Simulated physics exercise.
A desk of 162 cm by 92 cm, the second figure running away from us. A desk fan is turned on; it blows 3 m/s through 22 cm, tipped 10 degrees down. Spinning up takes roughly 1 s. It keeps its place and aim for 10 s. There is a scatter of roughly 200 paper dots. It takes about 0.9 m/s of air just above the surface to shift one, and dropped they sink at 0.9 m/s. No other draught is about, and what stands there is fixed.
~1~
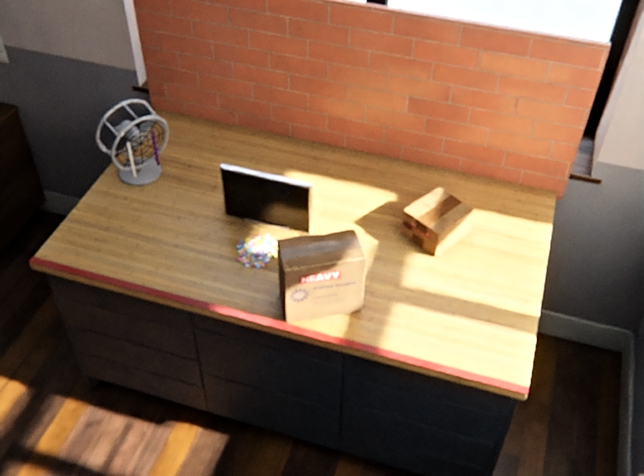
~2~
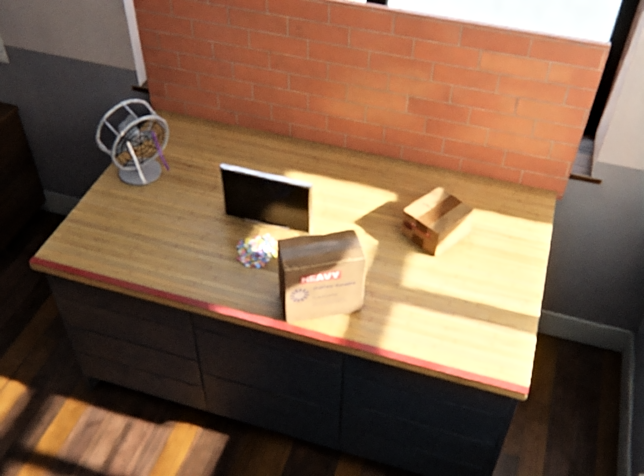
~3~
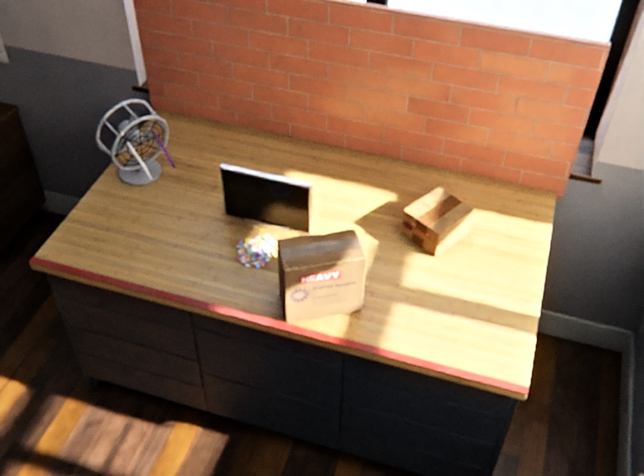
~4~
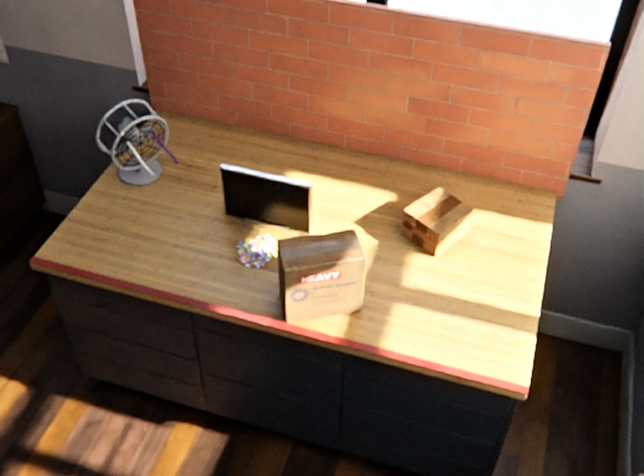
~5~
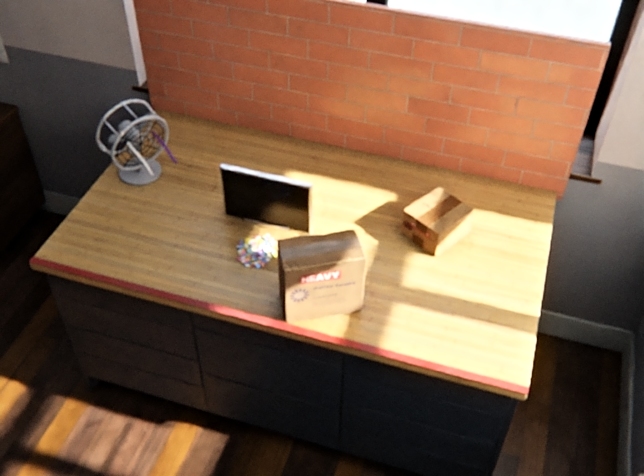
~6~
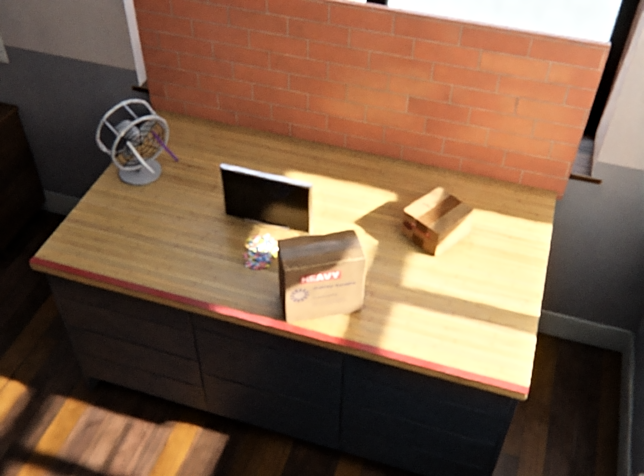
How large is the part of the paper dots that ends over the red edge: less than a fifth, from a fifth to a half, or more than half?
The share over the red edge is under a fifth.
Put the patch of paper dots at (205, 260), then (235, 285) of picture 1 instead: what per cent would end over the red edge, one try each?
In turn about 100 %, 100 %.
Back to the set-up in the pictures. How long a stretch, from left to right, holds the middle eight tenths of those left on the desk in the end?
Roughly 90 cm.
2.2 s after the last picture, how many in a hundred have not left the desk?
About 100 %.
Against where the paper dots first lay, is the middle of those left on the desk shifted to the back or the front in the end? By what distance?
Towards the back, some 5 cm.
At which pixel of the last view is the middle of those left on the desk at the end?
At about (500, 304).
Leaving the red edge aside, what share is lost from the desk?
About 15 %.
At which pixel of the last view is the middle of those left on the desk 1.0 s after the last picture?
Near (394, 275).
Then, 1.0 s after the last picture the count stands so, 0 % are over the red edge; the middle of those still in play is near (394, 275).
Then, 2.2 s after the last picture the count stands so, 0 % are over the red edge; the middle of those still in play is near (396, 275).
Then, 4.6 s after the last picture the count stands so, 1 % are over the red edge; the middle of those still in play is near (485, 310).
Then, 9.1 s after the last picture, at the end, 1 % are over the red edge; the middle of those still in play is near (500, 304).
